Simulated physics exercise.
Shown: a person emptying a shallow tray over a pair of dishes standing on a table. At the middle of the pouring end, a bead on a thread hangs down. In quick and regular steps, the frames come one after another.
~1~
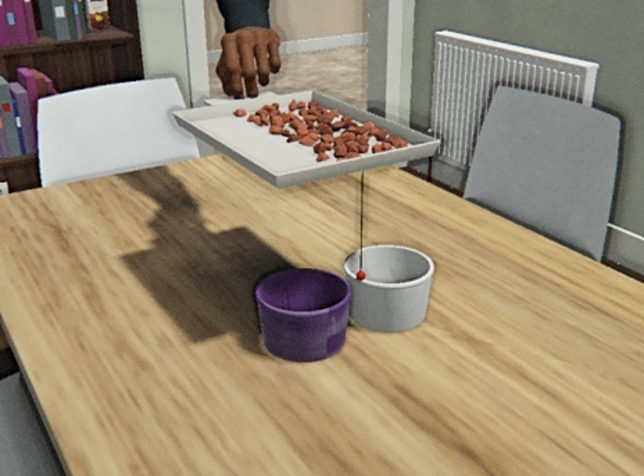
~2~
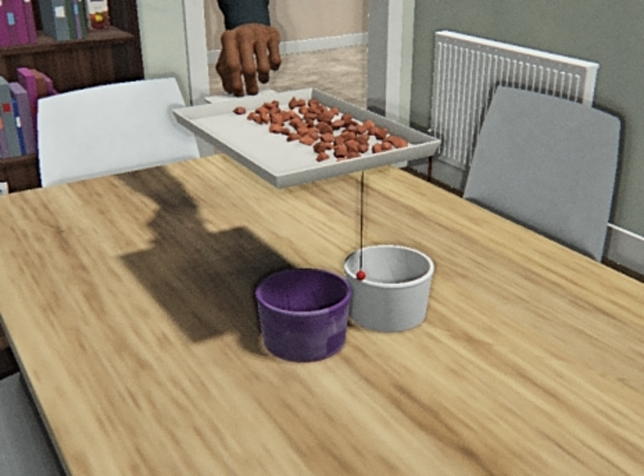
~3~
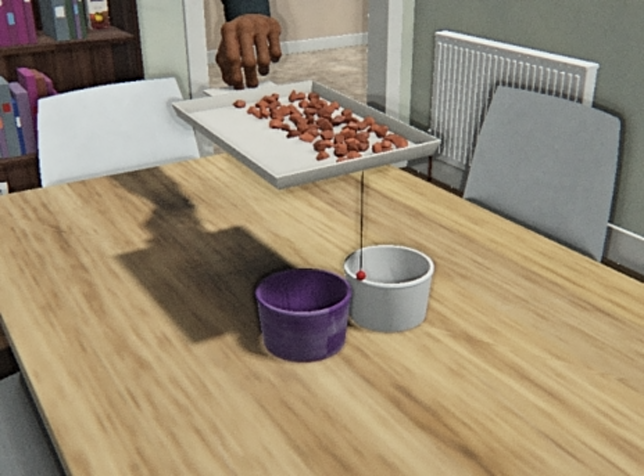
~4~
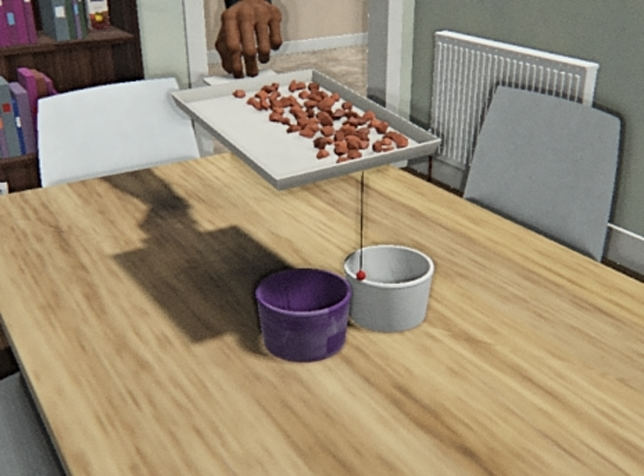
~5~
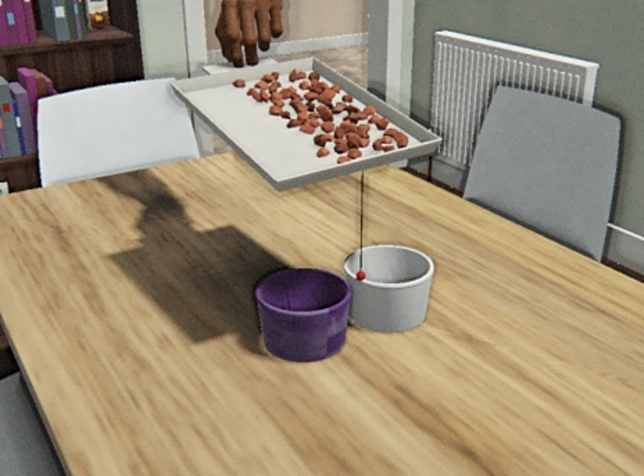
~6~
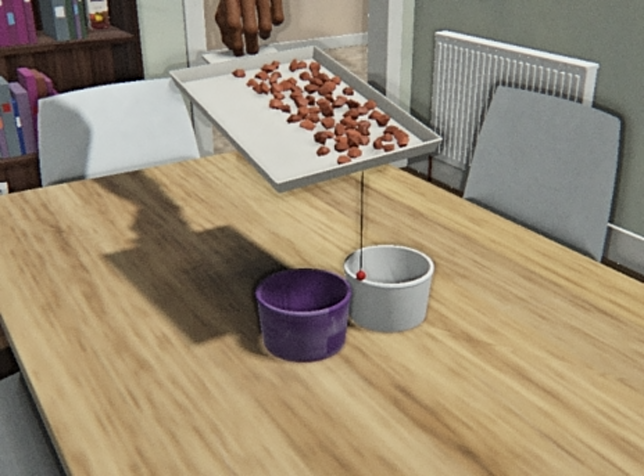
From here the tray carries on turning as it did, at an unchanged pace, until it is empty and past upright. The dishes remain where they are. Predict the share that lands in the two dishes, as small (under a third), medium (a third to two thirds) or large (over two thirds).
Small.
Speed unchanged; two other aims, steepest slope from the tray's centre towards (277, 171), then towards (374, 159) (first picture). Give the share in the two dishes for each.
About 50 % and about 0 %.
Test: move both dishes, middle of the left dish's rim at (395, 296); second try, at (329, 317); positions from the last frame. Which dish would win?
The first arrangement gives the one at left, the second arrangement gives the one at left.
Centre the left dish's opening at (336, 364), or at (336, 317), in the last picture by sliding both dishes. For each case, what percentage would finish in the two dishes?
Close to 10 in a hundred, then close to 80 in a hundred.
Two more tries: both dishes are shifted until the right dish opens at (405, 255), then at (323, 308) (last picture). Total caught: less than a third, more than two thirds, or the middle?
The two tries give, in order: Under a third; between a third and two thirds.
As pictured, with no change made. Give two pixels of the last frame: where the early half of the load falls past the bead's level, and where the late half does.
Around (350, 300) at first; around (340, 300) after that.
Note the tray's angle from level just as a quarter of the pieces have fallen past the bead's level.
Around 80°, give or take.
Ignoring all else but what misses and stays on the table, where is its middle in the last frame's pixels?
Close to pixel (354, 376) in the last view.
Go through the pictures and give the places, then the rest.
Corners of the pouring end near (279, 173) and (434, 140), level; middle of the load near (325, 129), bits of crushed brick; left dish near (328, 330); right dish near (414, 302); bead on its thread near (361, 276), in the first picture.
Corners of the pouring end near (279, 173) and (434, 140), level; middle of the load near (325, 128), in the second picture.
Corners of the pouring end near (279, 174) and (434, 140), tipped barely, lowest at the left corner; middle of the load near (325, 124), in the third picture.
Corners of the pouring end near (279, 176) and (435, 139), tipped a little, lowest at the left corner; middle of the load near (326, 119), in the fourth picture.
Corners of the pouring end near (279, 177) and (435, 138), tipped a little, lowest at the left corner; middle of the load near (326, 113), in the fifth picture.
Corners of the pouring end near (280, 179) and (436, 138), tipped a little, lowest at the left corner; middle of the load near (326, 107); left dish near (328, 330); right dish near (414, 302), in the sixth picture.
Shortly afterwards, tray tipped steeply; all but a few on the tray; a little in the air.
Next, tray tipped right over; a little on the tray; near half outside both; near a quarter in the air.
Some moments later, tray tipped past a quarter turn; only a few in the left dish; all but a few outside both.
In the end, tray tipped past a quarter turn; only a few in the left dish; none at all in the right dish; all but a few outside both.
